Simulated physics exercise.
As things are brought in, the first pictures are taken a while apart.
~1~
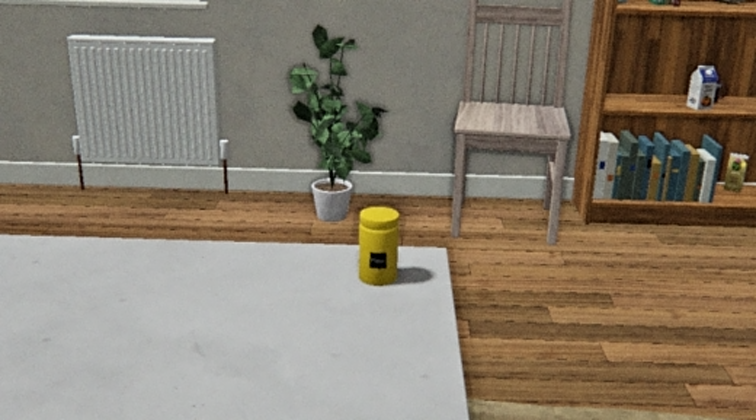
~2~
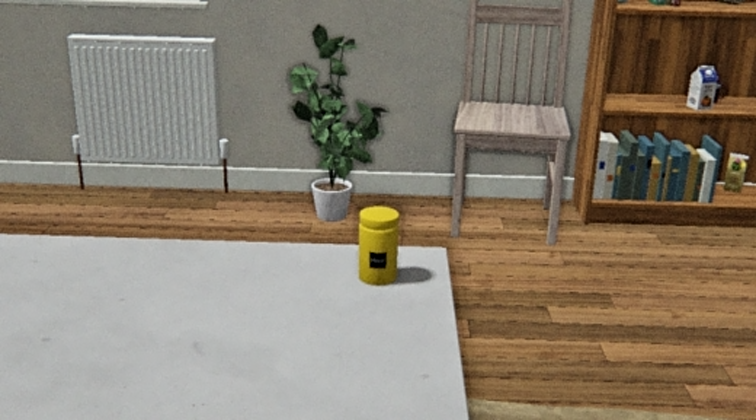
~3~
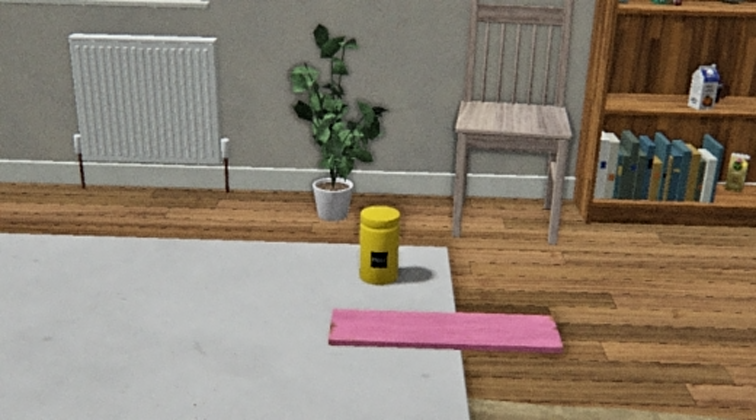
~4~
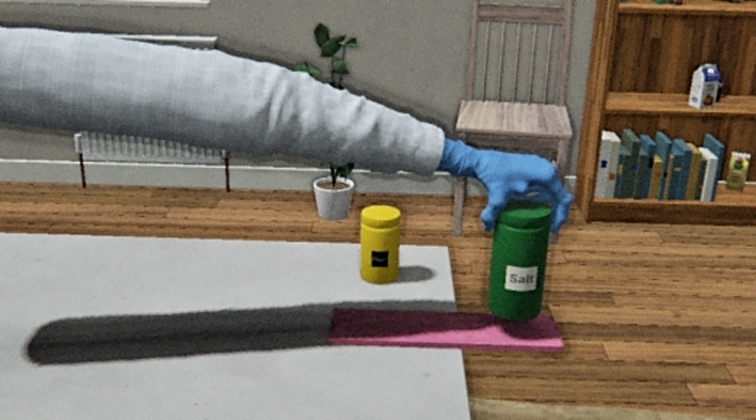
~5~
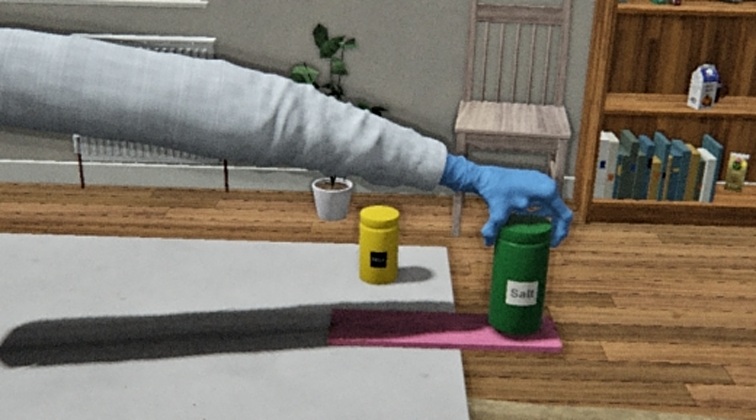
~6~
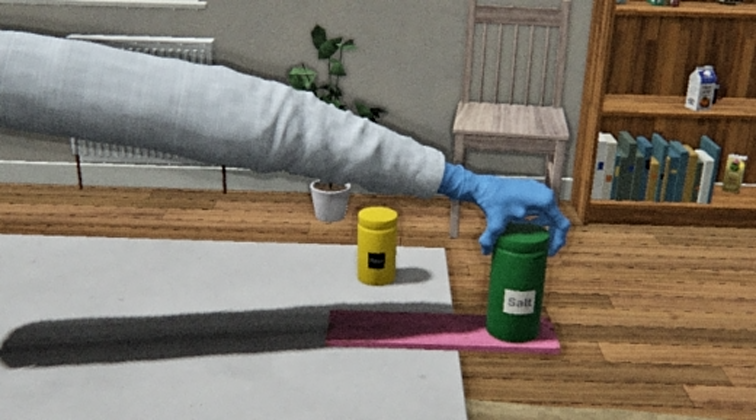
An arm in a pale grey sleeve and blue glove reaches in from the left of a wood-floored room, seen from slightly above by a nearly still camera. A yellow jar sits on a pale tabletop, with a radiator, plant, chair and bookcase behind. A pink board appears across the table's right edge, then the gloved hand lowers a green salt jar onto its overhanging right end.
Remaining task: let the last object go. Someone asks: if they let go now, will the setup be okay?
No: Leaves the table.
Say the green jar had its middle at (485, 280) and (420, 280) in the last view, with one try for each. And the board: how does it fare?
Topples, then stays put.
Then, 0.40 s later than the last frame, pink board and green jar now down on the floor or falling.
Then, 0.50 s later than the last frame, things are still on the move.
Then, 0.70 s later than the last frame, as before.
When it is over, down on the floor or falling, pink board and green jar; yellow jar as before. The board comes down.
